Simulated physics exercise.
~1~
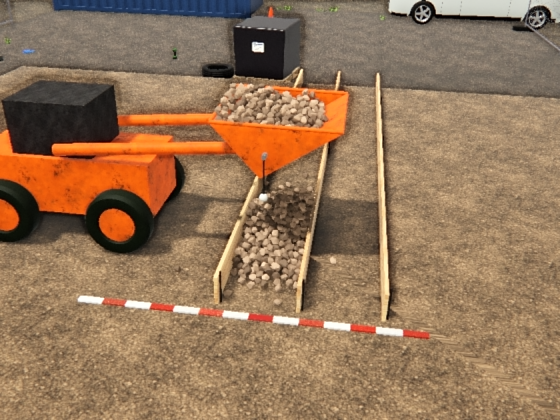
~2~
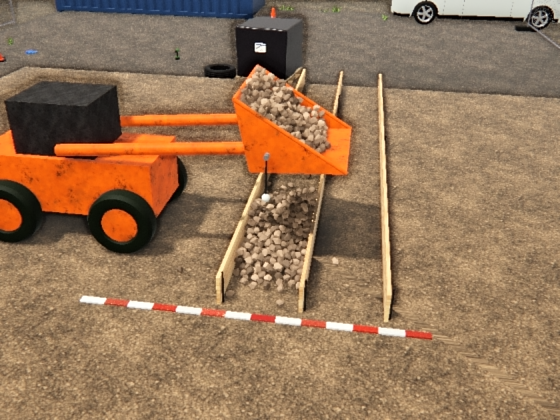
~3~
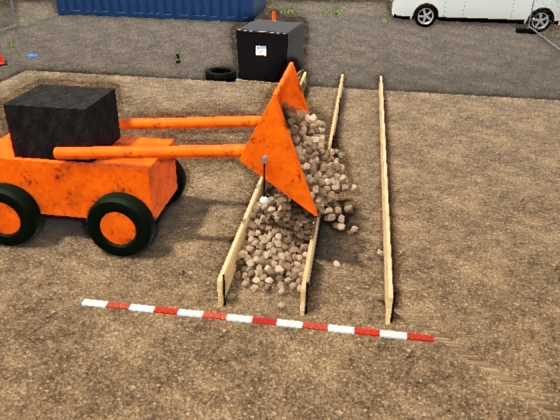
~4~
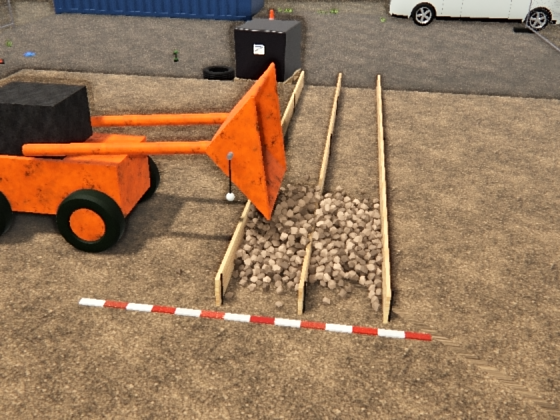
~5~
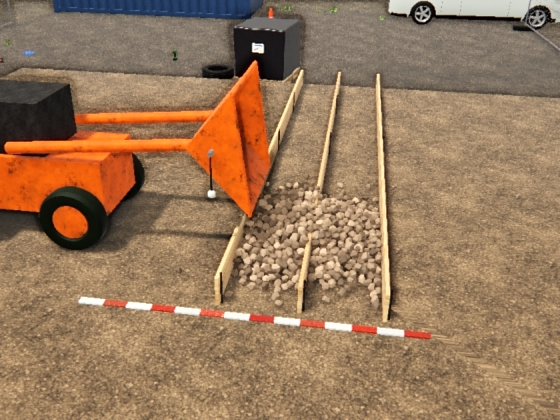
Orange loader tipping its bucket of stones over planks onto an earlier heap, then backing left, leaving stones spread across both bays.
